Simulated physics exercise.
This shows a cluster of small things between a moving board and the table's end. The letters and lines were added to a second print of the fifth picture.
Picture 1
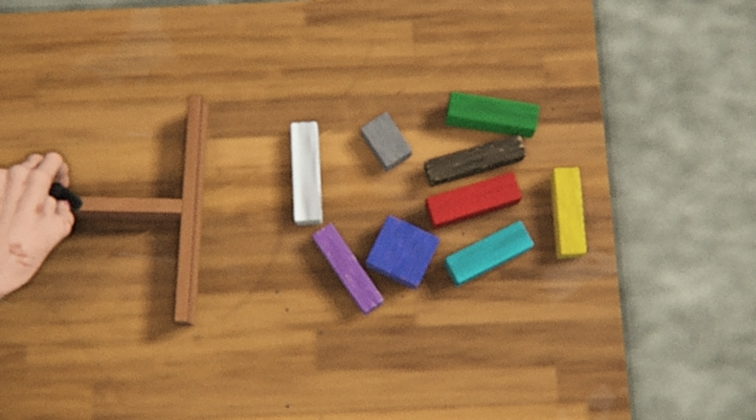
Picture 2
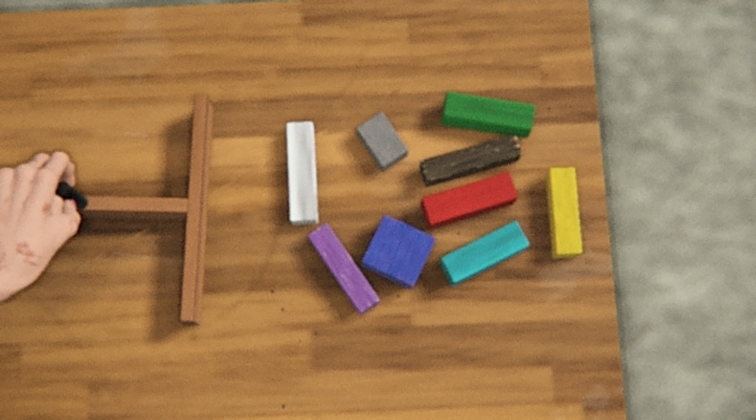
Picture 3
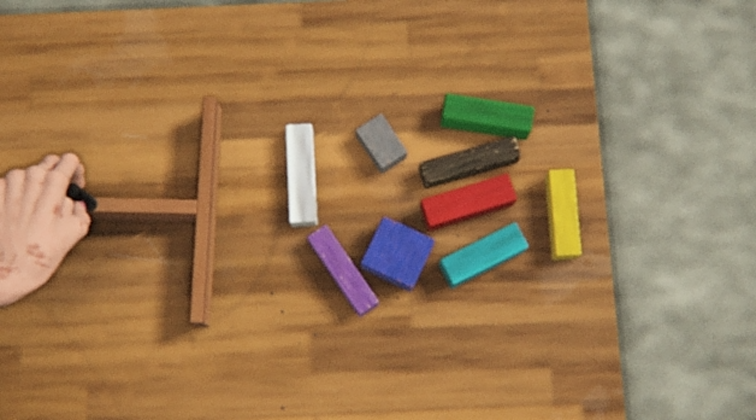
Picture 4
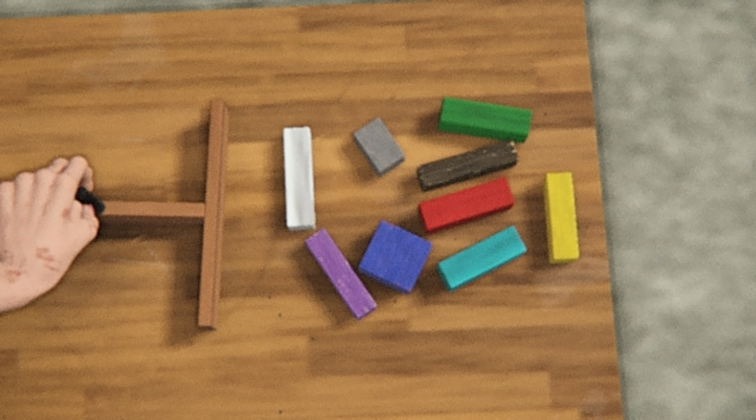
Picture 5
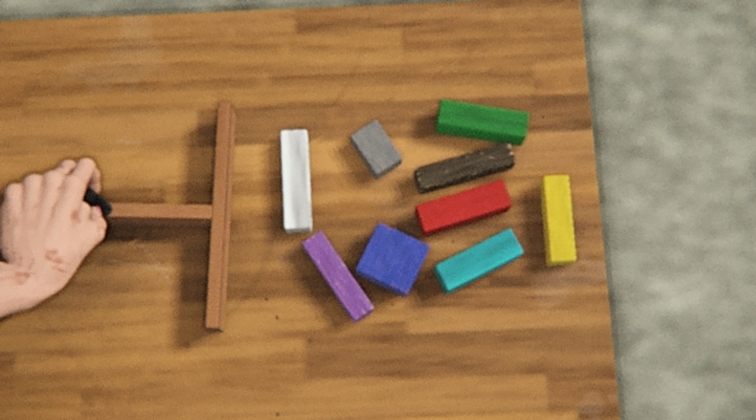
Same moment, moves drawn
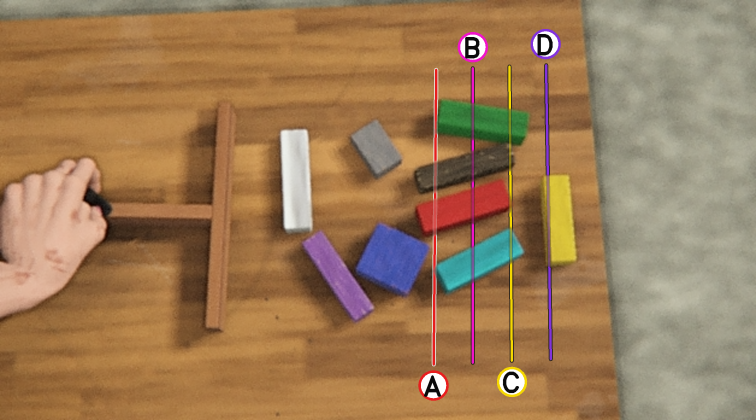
A wooden board pushed by a hand slides slowly right toward the scattered coloured blocks.
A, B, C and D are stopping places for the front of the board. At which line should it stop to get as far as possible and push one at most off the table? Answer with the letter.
As far as mark B.
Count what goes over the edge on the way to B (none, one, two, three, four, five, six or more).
By then, one.
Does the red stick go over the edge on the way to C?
No.
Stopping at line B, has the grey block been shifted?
Yes.
On the marked copy, A at (435, 212); B at (473, 210); C at (511, 209); D at (548, 207).
Following B. Soon after the start, board (311, 208); purple bar (344, 278); white stick (333, 180).
Later, board (402, 204); black bar (516, 166); green stick (511, 120).
In the end, board (471, 201); yellow bar over the edge; black bar (583, 164); one fallen.
As for the rest, A is within the limit but short; C drops four; D drops five.
